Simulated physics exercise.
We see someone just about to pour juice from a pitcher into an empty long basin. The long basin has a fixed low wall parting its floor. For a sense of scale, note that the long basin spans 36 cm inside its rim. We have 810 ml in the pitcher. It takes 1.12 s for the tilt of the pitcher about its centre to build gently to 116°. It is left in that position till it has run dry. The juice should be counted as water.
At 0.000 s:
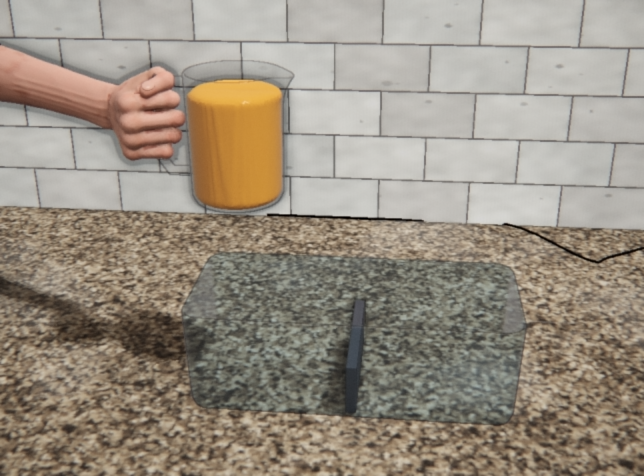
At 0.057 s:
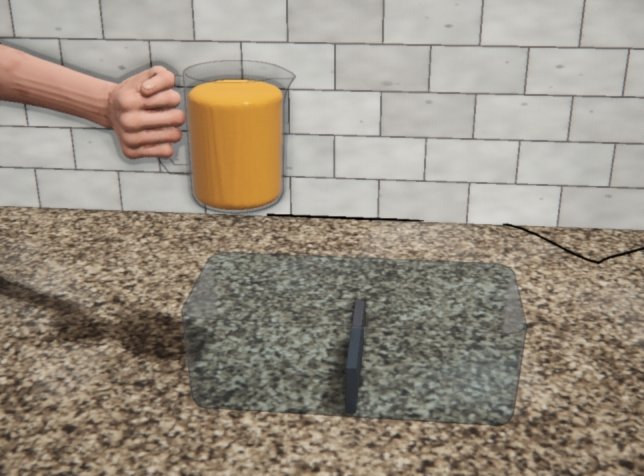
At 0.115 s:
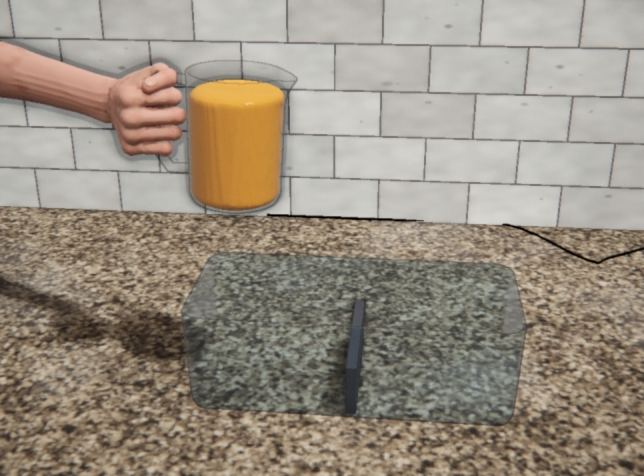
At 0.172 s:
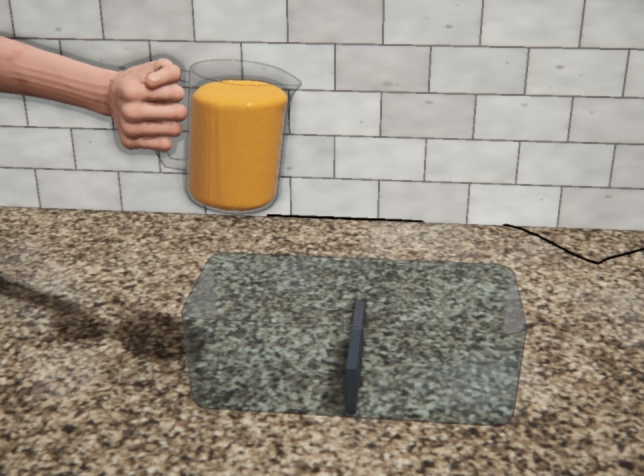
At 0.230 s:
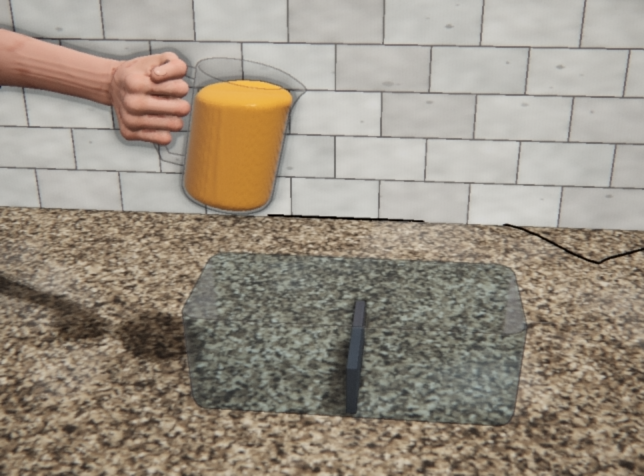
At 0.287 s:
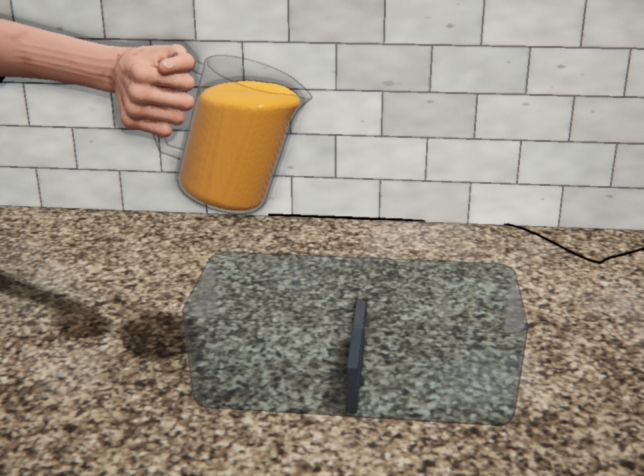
A hand at the upper left slowly tilts a clear pitcher of orange juice to the right, its spout dipping slightly and its base swinging a little left, while the juice stays inside. Below it, a long, see-through, grey-green basin with a dark upright divider near its middle sits empty on a speckled brown counter. The fixed view looks slightly down towards a white brick-tiled wall.
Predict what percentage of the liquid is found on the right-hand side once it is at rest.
About 78 % is on the right.
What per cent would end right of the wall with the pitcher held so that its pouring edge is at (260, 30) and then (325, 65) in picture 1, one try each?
Some 55 and 95 per cent, in that order.
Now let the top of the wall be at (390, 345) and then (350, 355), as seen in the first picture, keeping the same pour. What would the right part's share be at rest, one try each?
It comes to 35 per cent, and then 80 per cent.
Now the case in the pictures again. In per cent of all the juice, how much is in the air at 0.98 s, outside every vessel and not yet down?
Roughly 24 %.
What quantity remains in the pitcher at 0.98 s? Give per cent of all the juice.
Near 20 percent, more or less.
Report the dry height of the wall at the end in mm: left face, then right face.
The left comes to roughly 54 mm and the right to roughly 36 mm.
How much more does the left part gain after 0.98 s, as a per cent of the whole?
About 18 percent.
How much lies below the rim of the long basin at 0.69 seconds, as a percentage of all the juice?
Near 5 in a hundred.
Then, 0.69 s in, the tilt is 78° and 77 per cent is still to pour, 0 is left of the wall and 5 right of it.
Then, 0.98 s in, the tilt is 112° and 20 per cent is still to pour, 2 is left of the wall and 55 right of it.
Then, 1.29 s in, the tilt is 116° and 0 per cent is still to pour, 20 is left of the wall and 78 right of it.
Then, 1.62 s in, the tilt is 116° and 0 per cent is still to pour, 21 is left of the wall and 78 right of it.
Finally, 21 per cent lies left of the wall, 78 right of it and 2 outside.
